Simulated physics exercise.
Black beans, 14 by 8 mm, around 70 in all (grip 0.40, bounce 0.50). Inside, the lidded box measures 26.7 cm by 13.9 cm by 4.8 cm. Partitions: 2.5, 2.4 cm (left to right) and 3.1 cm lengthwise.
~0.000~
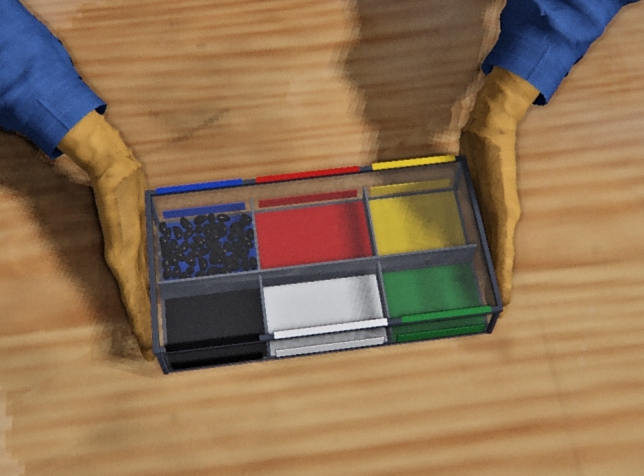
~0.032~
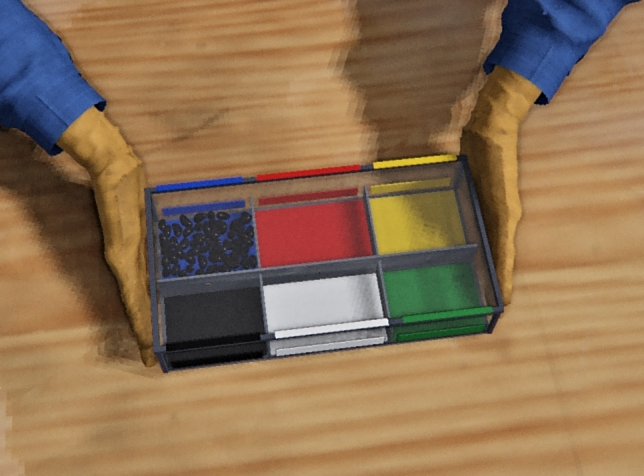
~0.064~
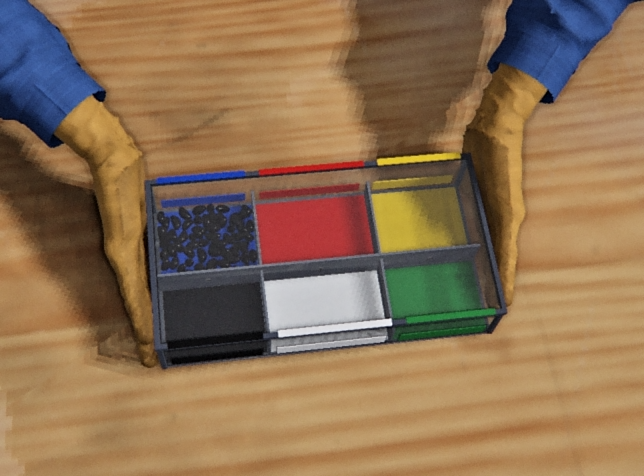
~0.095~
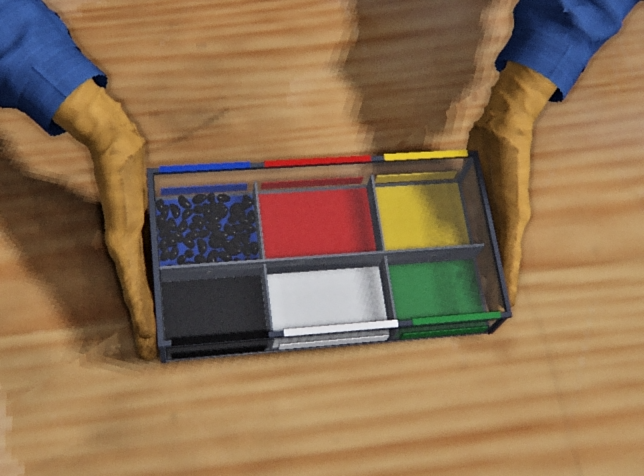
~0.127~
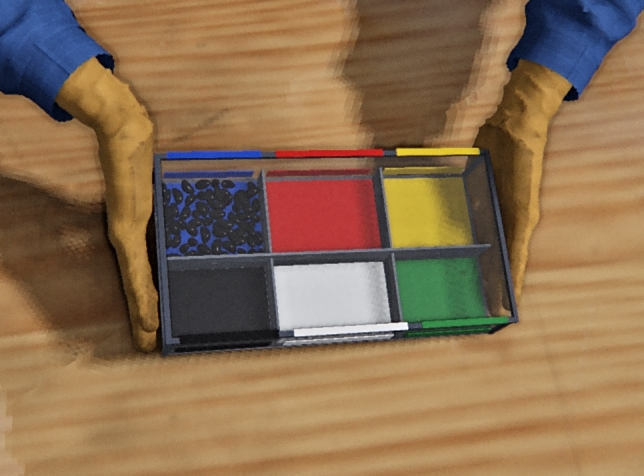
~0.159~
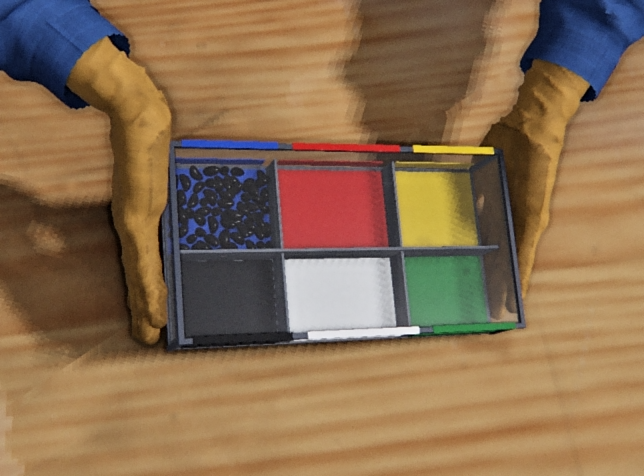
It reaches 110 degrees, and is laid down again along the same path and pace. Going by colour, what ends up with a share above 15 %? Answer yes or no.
Red no, blue no, green yes, yellow no, white yes, black no.
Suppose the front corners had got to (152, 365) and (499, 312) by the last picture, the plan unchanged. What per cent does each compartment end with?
Red 0, blue 50, green 0, yellow 0, white 0, black 50.
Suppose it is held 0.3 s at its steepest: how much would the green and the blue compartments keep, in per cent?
In that case green 100, blue 0.
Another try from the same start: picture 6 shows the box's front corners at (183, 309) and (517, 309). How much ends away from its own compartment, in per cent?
It would be near 100 per cent.
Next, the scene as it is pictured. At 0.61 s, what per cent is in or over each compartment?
Red 25; blue 55; green 0; yellow 0; white 10; black 10.
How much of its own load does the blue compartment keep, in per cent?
Roughly 10 per cent.
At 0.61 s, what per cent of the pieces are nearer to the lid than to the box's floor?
About 90 per cent.
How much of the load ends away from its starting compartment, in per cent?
About 95 per cent.
Then, at 0.61 s, tilt 109 degrees; red 25 %, blue 55 %, white 10 %, black 10 %.
After 0.90 s, tilt 46 degrees; red 10 %, blue 5 %, green 40 %, white 40 %, black 5 %.
After 1.30 s, tilt 0 degrees; red 10 %, blue 5 %, green 40 %, white 35 %, black 5 %.
In the end, at 1.6 s, red 10 %, blue 5 %, green 40 %, yellow 0 %, white 35 %, black 5 %.
